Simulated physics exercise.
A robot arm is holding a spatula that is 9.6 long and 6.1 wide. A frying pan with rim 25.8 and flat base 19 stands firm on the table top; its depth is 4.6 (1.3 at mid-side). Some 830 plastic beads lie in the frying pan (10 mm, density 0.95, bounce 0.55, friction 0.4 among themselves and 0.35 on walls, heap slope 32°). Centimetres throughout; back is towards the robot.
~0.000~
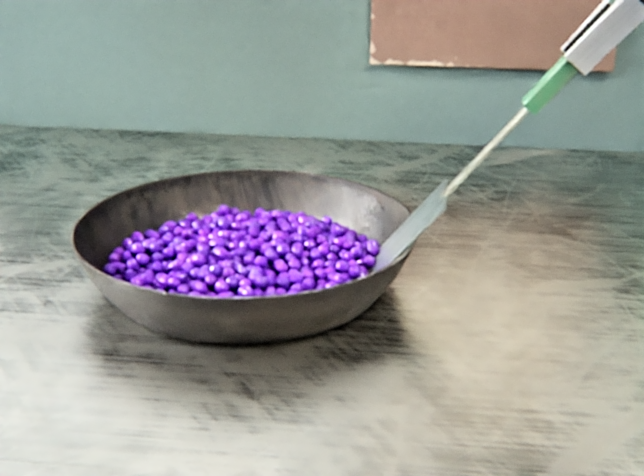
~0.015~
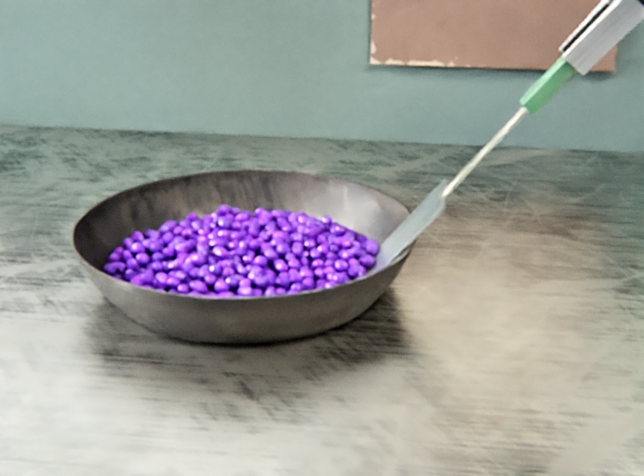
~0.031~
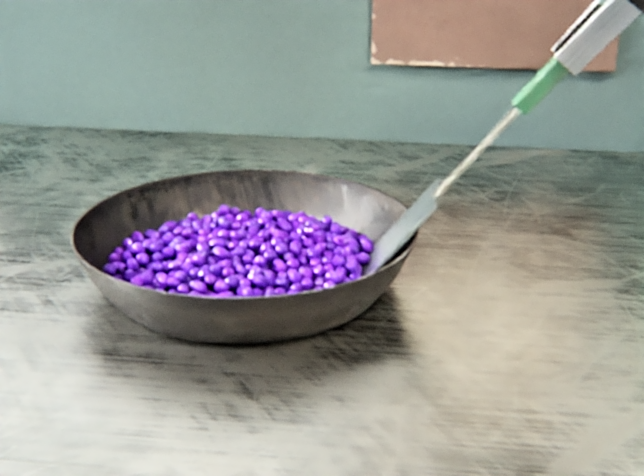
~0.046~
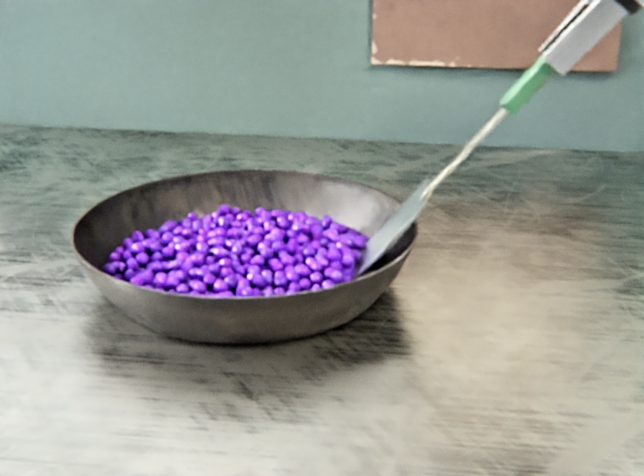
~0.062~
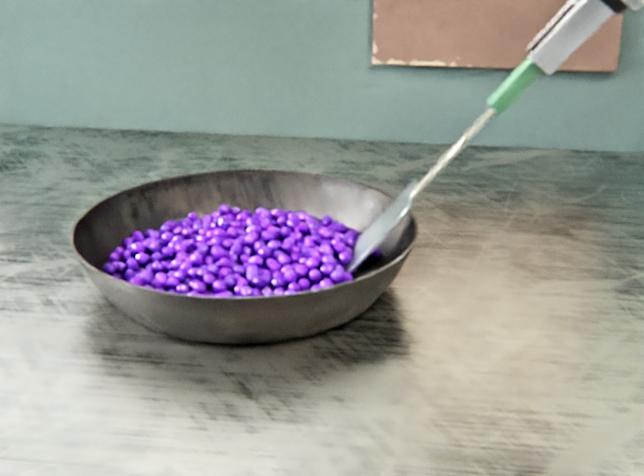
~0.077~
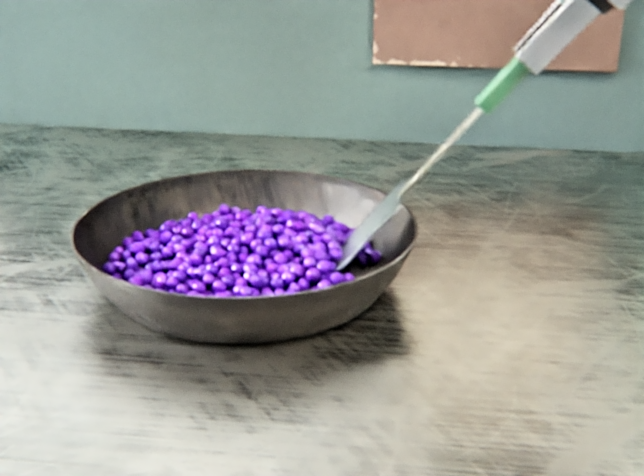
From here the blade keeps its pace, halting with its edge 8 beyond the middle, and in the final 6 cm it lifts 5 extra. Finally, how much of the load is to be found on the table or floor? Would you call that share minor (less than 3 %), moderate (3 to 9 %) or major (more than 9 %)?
I would call it moderate.
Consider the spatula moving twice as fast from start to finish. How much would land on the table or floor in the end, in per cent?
Near 15 %.
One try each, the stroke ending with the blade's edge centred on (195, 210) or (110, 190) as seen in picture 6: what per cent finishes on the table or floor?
Close to 0 and close to 10 per cent, respectively.
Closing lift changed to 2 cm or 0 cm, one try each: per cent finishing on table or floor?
Close to 0 and 0 percent respectively.
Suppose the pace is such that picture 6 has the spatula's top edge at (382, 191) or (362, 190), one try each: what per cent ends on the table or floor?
Estimates: Near 10 %, near 15 %.
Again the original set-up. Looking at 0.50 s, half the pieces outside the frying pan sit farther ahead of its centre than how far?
Roughly 20 centimetres ahead.
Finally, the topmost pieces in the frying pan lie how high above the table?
It reaches about 5.5 cm.
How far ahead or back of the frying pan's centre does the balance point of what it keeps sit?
I'd say close to 2.5 cm toward the front.
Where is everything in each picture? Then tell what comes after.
The first frame shows spatula top edge at (446, 193), sloping 51°; upper third of the load around (256, 251), from x 110 to 375, top at y 210; 834 in the frying pan.
The second frame shows spatula top edge at (445, 193), sloping 51°; upper third of the load around (256, 251), from x 110 to 375, top at y 210.
The third frame shows spatula top edge at (438, 193), sloping 51°; upper third of the load around (256, 251), from x 110 to 375, top at y 210.
The fourth frame shows spatula top edge at (426, 193), sloping 51°; upper third of the load around (260, 249), from x 110 to 375, top at y 210.
The fifth frame shows spatula top edge at (414, 193), sloping 51°; upper third of the load around (262, 248), from x 110 to 375, top at y 210.
The sixth frame shows spatula top edge at (403, 192), sloping 51°; upper third of the load around (263, 248), from x 110 to 375, top at y 210; 834 in the frying pan.
After 0.17 s, sloping 51°, highest piece 5 above the table; 834 in the frying pan.
After 0.26 s, sloping 51°, highest piece 7 above the table; 834 in the frying pan.
After 0.50 s, sloping 51°, highest piece 5 above the table; 795 in the frying pan, 37 on the table or floor, 2 on the blade or in flight.
After 1.55 s, sloping 51°, highest piece 5 above the table; 795 in the frying pan, 39 on the table or floor.
At rest, 795 in the frying pan, 39 on the table or floor. That is 5 % on the table or floor.
